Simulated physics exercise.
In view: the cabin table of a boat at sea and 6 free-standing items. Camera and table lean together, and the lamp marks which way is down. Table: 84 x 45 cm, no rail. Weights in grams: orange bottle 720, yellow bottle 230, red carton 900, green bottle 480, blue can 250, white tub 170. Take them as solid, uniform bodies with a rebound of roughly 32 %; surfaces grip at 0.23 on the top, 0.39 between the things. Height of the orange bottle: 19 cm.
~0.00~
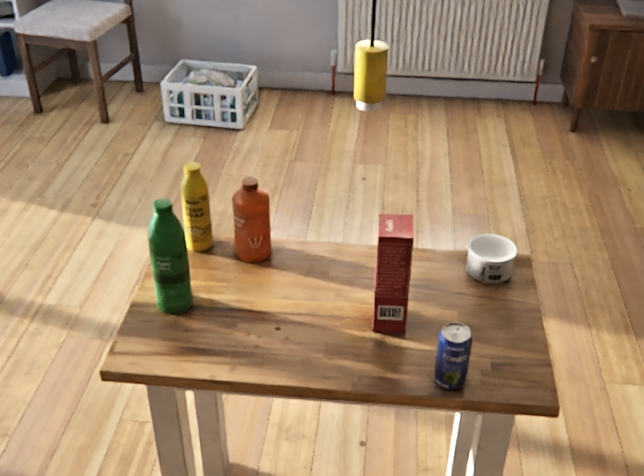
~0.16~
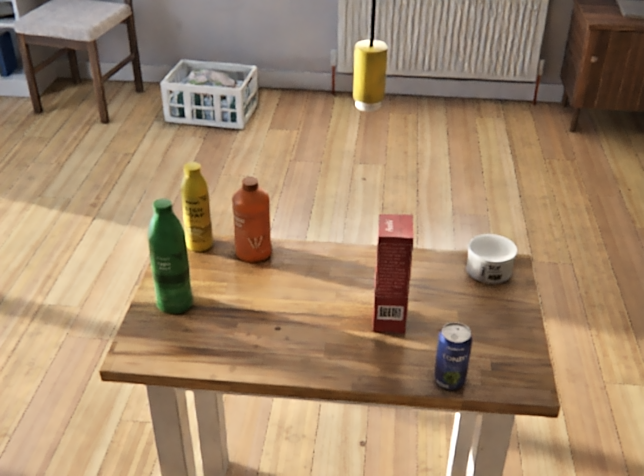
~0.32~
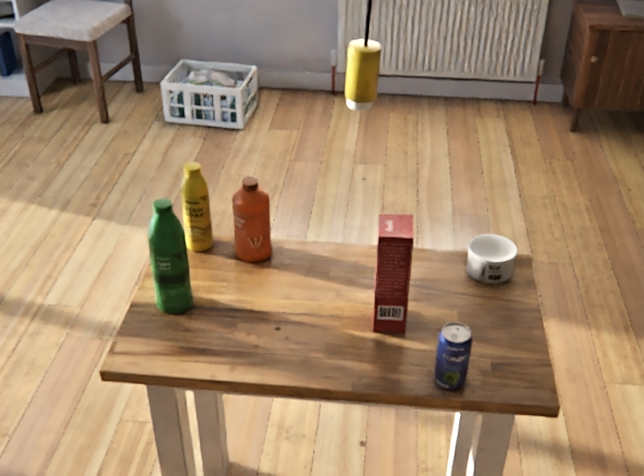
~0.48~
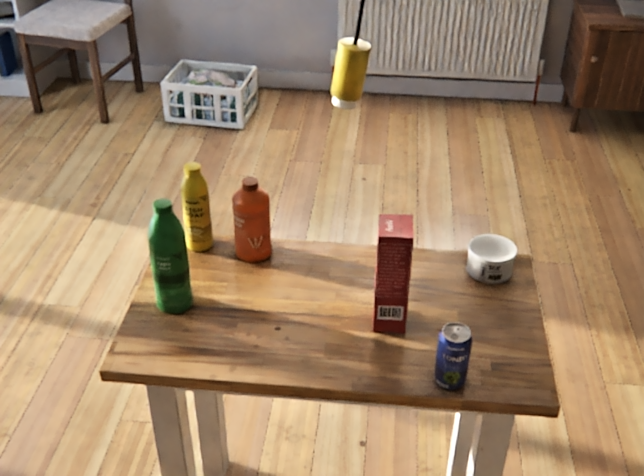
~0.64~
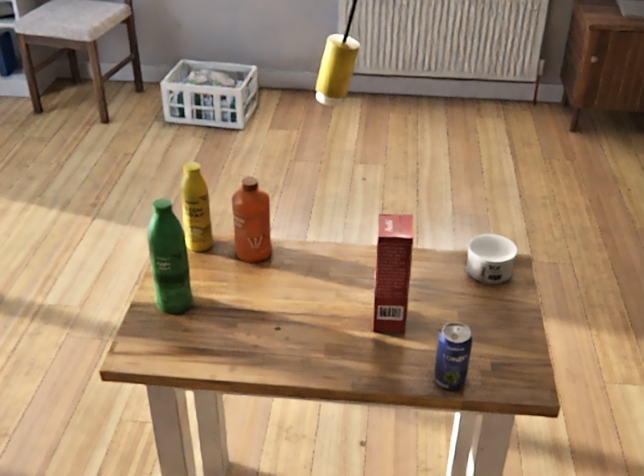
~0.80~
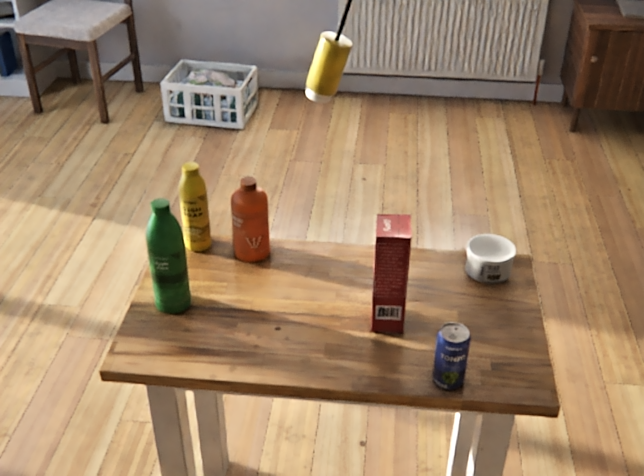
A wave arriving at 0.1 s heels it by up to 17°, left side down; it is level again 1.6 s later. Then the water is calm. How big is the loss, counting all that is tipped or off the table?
Things lost: Exactly two.
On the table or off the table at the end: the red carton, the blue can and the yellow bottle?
The red carton ends on the table; the blue can is still on the table; the yellow bottle finishes off the table.
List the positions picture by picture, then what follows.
The first picture shows boat level; orange bottle (252, 218); yellow bottle (196, 207).
The second picture shows boat level; blue can (453, 357); white tub (491, 259).
The third picture shows floor tilted 3°, left side down; red carton (392, 275); green bottle (169, 255).
The fourth picture shows floor tilted 8°, left side down; blue can (453, 357); white tub (491, 259).
The fifth picture shows floor tilted 13°, left side down; red carton (392, 275); green bottle (169, 255).
The sixth picture shows floor tilted 16°, left side down; orange bottle (250, 217); yellow bottle (195, 206).
Around 1.20 s, floor tilted 12°, left side down; yellow bottle shifted 7 cm near (164, 204); orange bottle shifted 7 cm near (219, 216); red carton shifted 8 cm.
Around 1.50 s, floor tilted 2°, left side down; yellow bottle and green bottle now off the table; orange bottle shifted 11 cm near (202, 214); red carton shifted 12 cm.
Around 1.80 s, boat level; orange bottle shifted 11 cm near (202, 215); red carton shifted 12 cm; blue can shifted 11 cm.
Around 2.00 s, orange bottle resting near (202, 215).
Finally (2.2 s), off the table, yellow bottle and green bottle; not toppled but over 5 cm from the start, orange bottle, red carton, blue can and white tub. Final places as that camera would see them, orange bottle near (202, 215).
